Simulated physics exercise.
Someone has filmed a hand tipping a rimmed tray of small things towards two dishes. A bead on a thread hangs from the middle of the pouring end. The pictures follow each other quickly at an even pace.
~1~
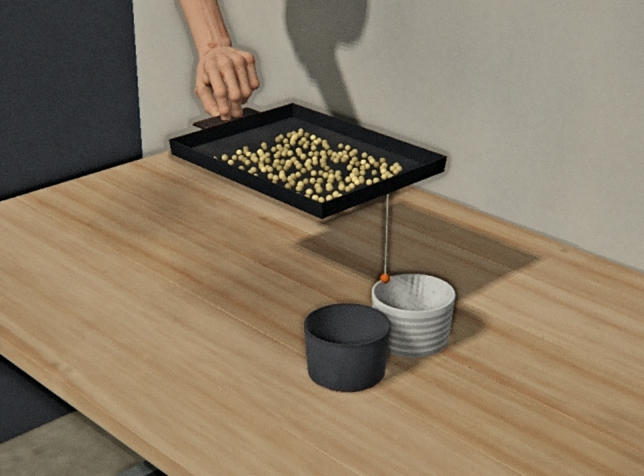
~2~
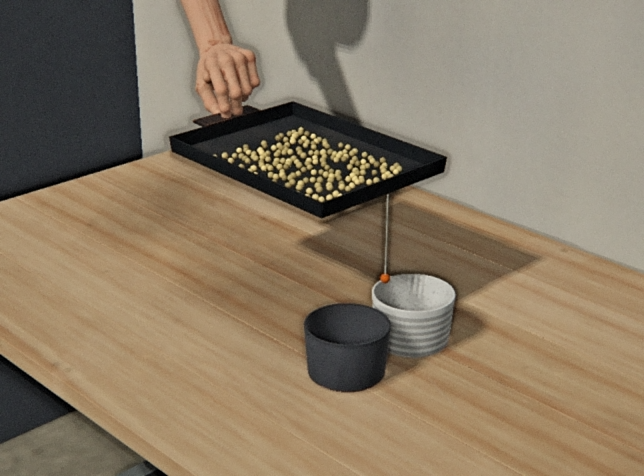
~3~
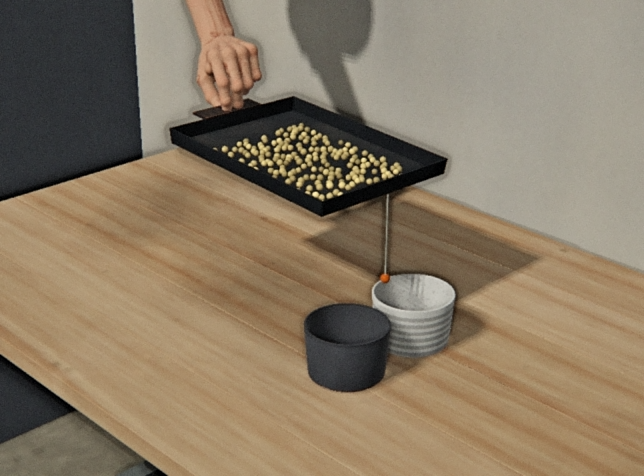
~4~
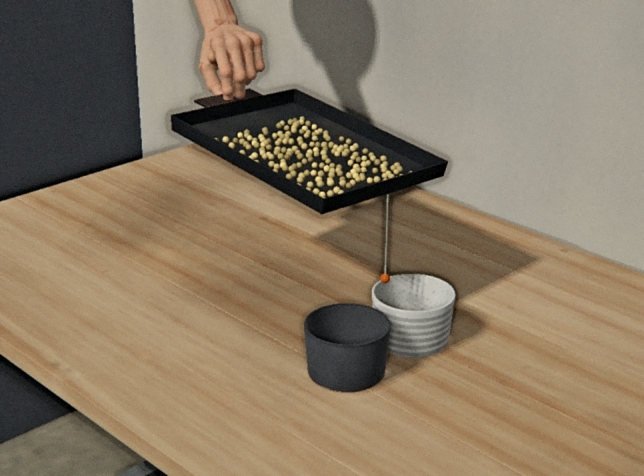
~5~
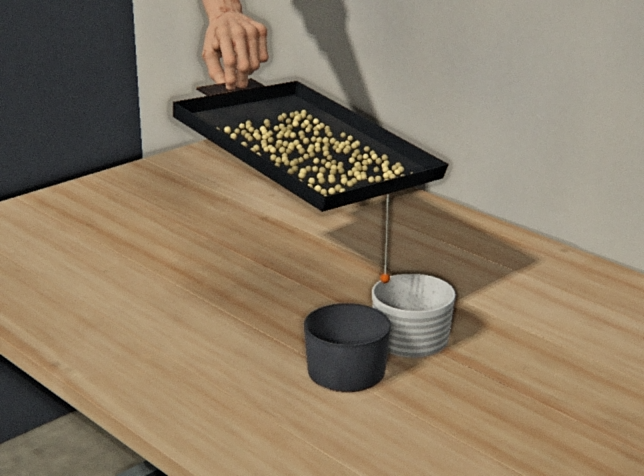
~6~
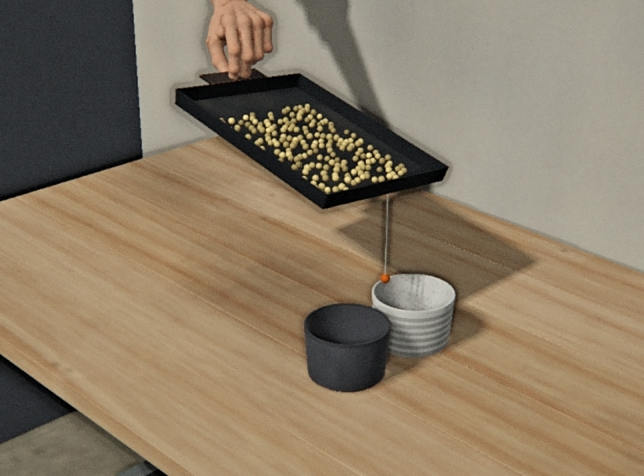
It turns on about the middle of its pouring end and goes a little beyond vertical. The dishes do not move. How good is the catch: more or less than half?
The two hold less than half of the load.
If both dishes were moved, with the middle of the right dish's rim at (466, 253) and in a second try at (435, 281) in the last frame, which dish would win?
At the first place the left-hand dish, at the second the dish on the right.
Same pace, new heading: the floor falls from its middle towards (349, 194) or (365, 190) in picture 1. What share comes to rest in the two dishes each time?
Roughly 90 per cent, and 70 per cent.
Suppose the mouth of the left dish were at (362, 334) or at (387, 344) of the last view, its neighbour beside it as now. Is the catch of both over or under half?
In turn: Below a half; under half.
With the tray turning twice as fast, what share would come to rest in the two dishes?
Roughly 10 in a hundred.
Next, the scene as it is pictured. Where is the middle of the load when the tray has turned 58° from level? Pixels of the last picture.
Roughly at (409, 176).
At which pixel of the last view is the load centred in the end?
Roughly at (451, 309).
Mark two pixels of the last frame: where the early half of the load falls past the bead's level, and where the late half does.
Early half (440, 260), late half (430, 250).
Just after the last frame, tray tipped steeply; almost all on the tray; just a few outside both; just a few in the air.
A moment on, tray tipped right over; roughly two thirds on the tray; just a few in the right dish; about a tenth outside both; roughly a quarter in the air.
Further on, tray tipped past a quarter turn; about a tenth in the right dish; the larger part outside both.
When it is over, tray tipped past a quarter turn; not one in the left dish; about a tenth in the right dish; the larger part outside both.
